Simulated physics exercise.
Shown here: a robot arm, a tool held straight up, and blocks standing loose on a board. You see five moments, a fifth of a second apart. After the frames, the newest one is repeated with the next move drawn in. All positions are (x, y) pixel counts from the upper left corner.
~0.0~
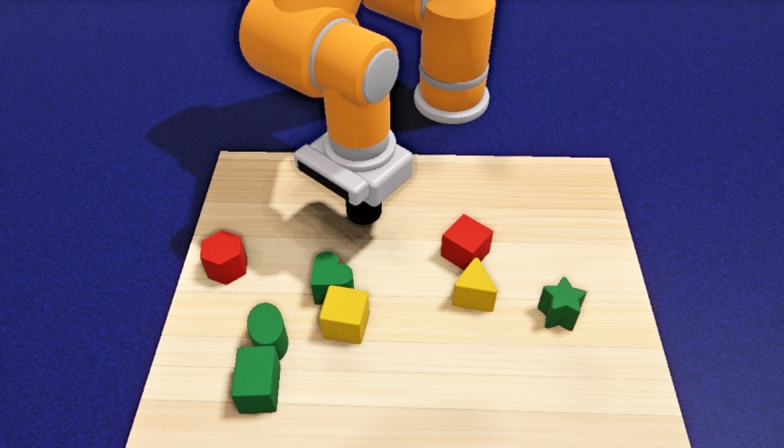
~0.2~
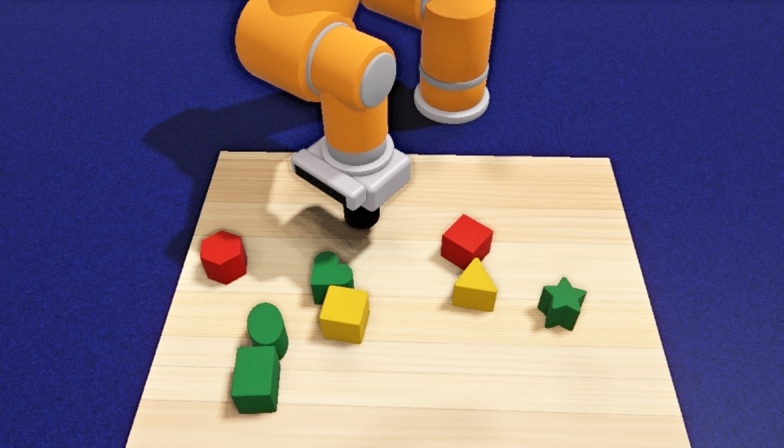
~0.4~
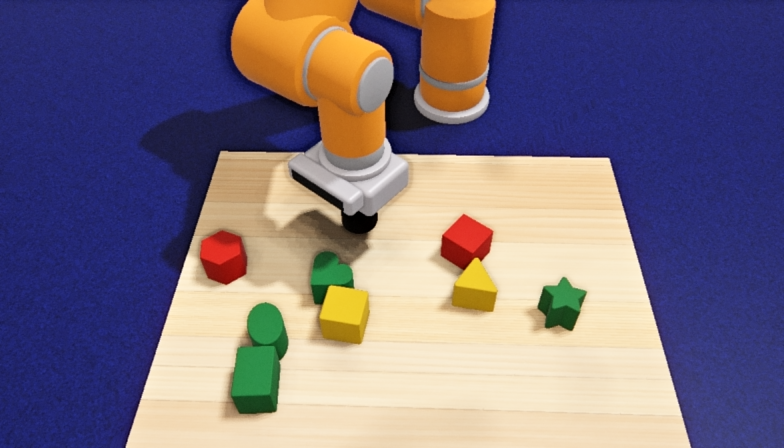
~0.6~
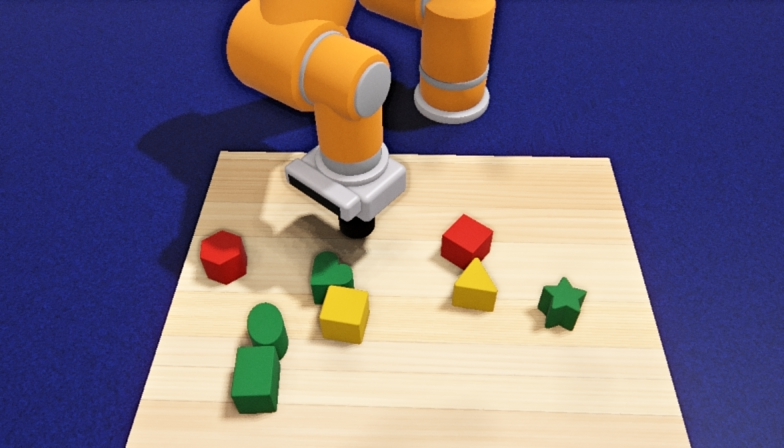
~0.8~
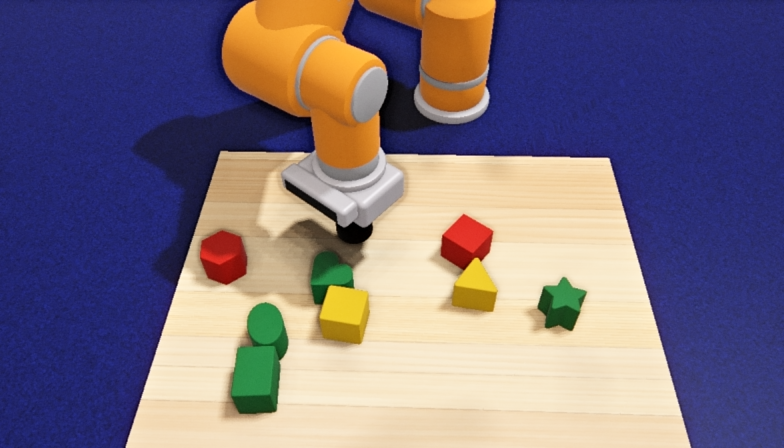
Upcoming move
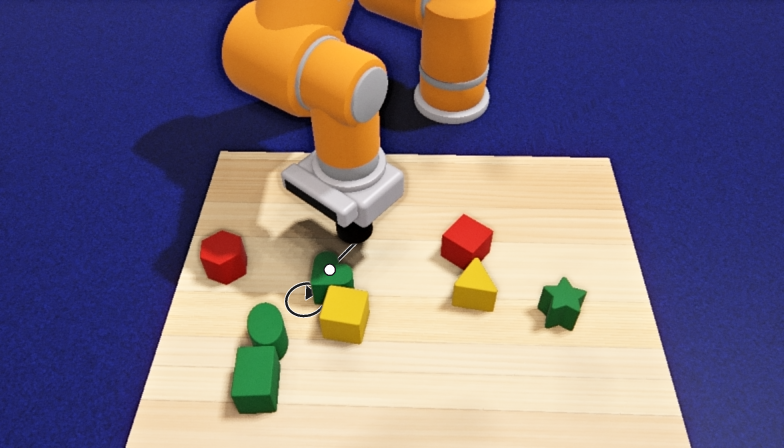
The orange robot arm moves its black tool slightly toward the green heart-shaped block.
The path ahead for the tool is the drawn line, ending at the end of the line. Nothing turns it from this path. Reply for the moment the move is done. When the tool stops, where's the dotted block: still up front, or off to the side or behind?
Pushed ahead.
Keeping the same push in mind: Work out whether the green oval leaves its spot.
By the end it is where it was.
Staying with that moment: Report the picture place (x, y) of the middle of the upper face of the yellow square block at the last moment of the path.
I predict (347, 324).
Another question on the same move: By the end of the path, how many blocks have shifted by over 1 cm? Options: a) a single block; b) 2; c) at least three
b (2)
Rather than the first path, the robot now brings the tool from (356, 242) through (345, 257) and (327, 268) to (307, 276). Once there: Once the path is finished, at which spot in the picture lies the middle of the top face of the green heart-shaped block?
I think it will end close to (310, 284).
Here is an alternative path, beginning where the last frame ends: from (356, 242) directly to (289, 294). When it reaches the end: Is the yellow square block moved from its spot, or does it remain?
Displaced, by a centimetre or more.
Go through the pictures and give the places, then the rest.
Tool tip (364, 213); block tops, green oval (265, 322); green heart-shaped block (330, 270); yellow square block (344, 304), in the first frame.
Tool (362, 217); blocks unchanged, in the second frame.
Tool (360, 222); blocks unchanged, in the third frame.
Tool (358, 226); blocks unchanged, in the fourth frame.
Tool (355, 231); green oval (265, 322); green heart-shaped block (330, 270); yellow square block (344, 304), in the fifth frame.
Path on the board, from (356, 242) via (329, 269), ending at (306, 299); the dot is on the green heart-shaped block.
The first path, step by step. Halfway along, tool (327, 259); green heart-shaped block (322, 282), turned 15° anticlockwise; yellow square block (345, 312), turned 15° anticlockwise.
At the end, tool (304, 289); green oval in place; green heart-shaped block (306, 311), turned 45° anticlockwise; yellow square block (347, 324), turned 55° anticlockwise.
